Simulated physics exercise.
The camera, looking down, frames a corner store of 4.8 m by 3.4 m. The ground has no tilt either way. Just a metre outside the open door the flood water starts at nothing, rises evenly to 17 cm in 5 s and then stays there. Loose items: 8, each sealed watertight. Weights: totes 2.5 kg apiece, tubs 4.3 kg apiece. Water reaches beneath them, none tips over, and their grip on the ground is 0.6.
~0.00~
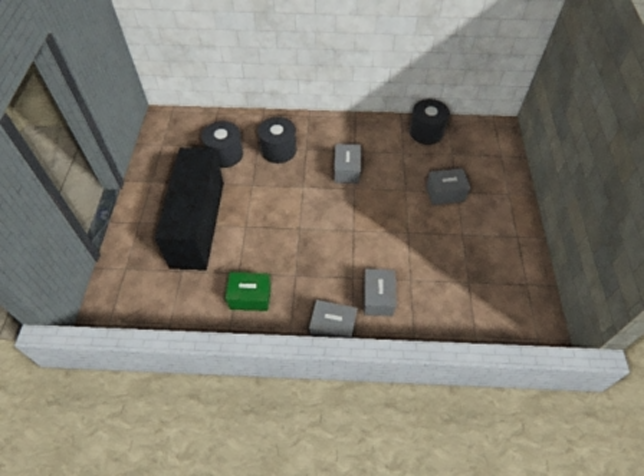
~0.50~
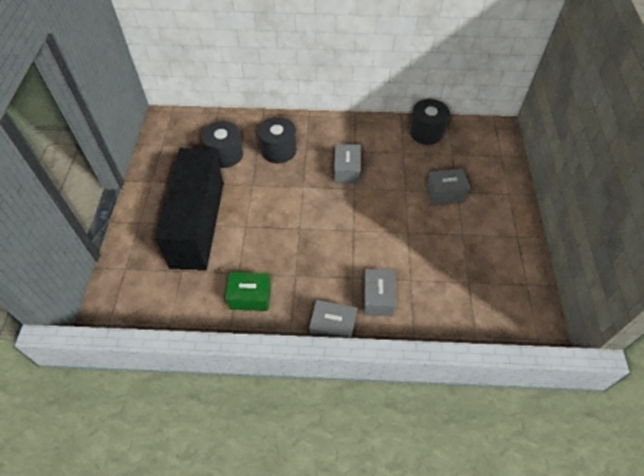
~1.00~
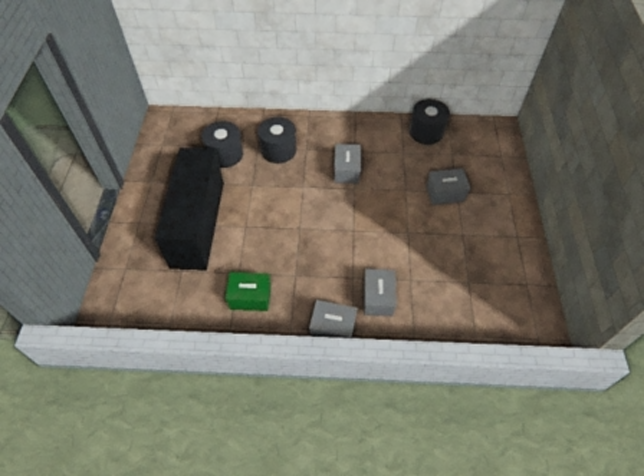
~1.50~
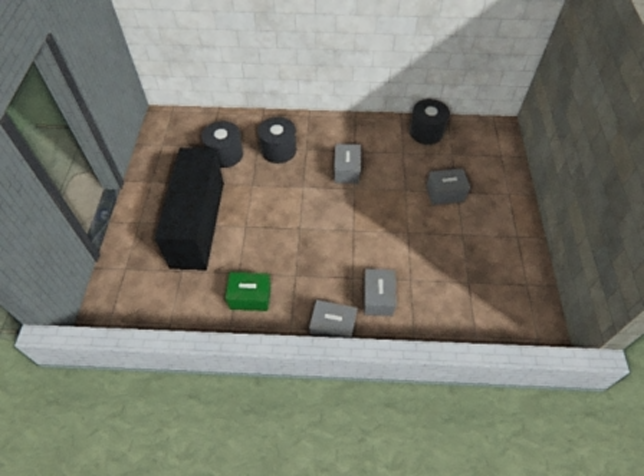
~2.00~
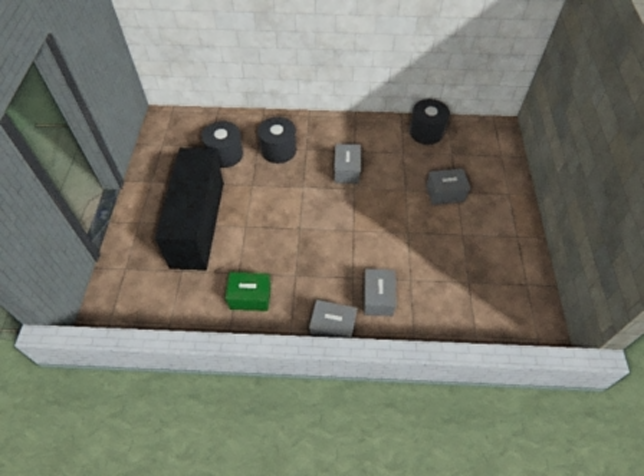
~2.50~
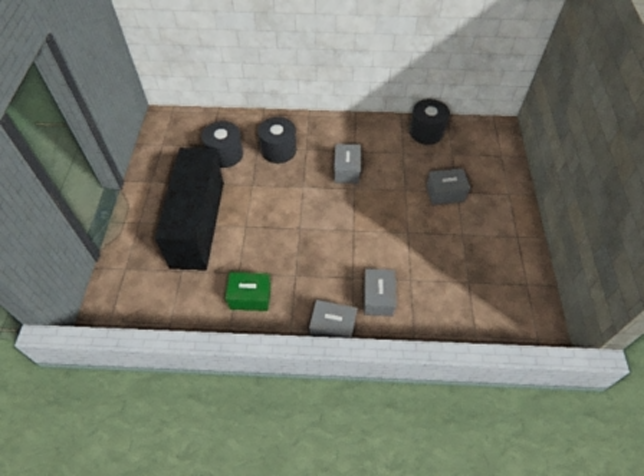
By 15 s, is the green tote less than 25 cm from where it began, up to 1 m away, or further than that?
Result: A modest shift.
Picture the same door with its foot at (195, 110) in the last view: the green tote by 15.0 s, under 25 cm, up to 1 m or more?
In that case the green tote travels far.
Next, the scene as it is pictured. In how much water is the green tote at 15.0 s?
Roughly 2 cm at that moment.
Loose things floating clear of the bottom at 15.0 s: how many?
Count: 8.
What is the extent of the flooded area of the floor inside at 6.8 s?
Roughly 5.5 m2 of it is wet.
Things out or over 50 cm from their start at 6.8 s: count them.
0.
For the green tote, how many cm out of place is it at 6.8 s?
Close to 0 cm.
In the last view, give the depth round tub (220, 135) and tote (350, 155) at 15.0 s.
First about 3 cm, second about 3 cm.
After 3.5 s the green tote is near (248, 286), 0.0 m from its start, aground; 0 afloat.
After 6.8 s the green tote is near (248, 286), 0.0 m from its start, aground; 0 afloat.
After 11.0 s the green tote is near (261, 249), 0.4 m from its start, aground; 2 afloat.
After 15.0 s the green tote is near (225, 242), 0.6 m from its start, afloat; 8 afloat.
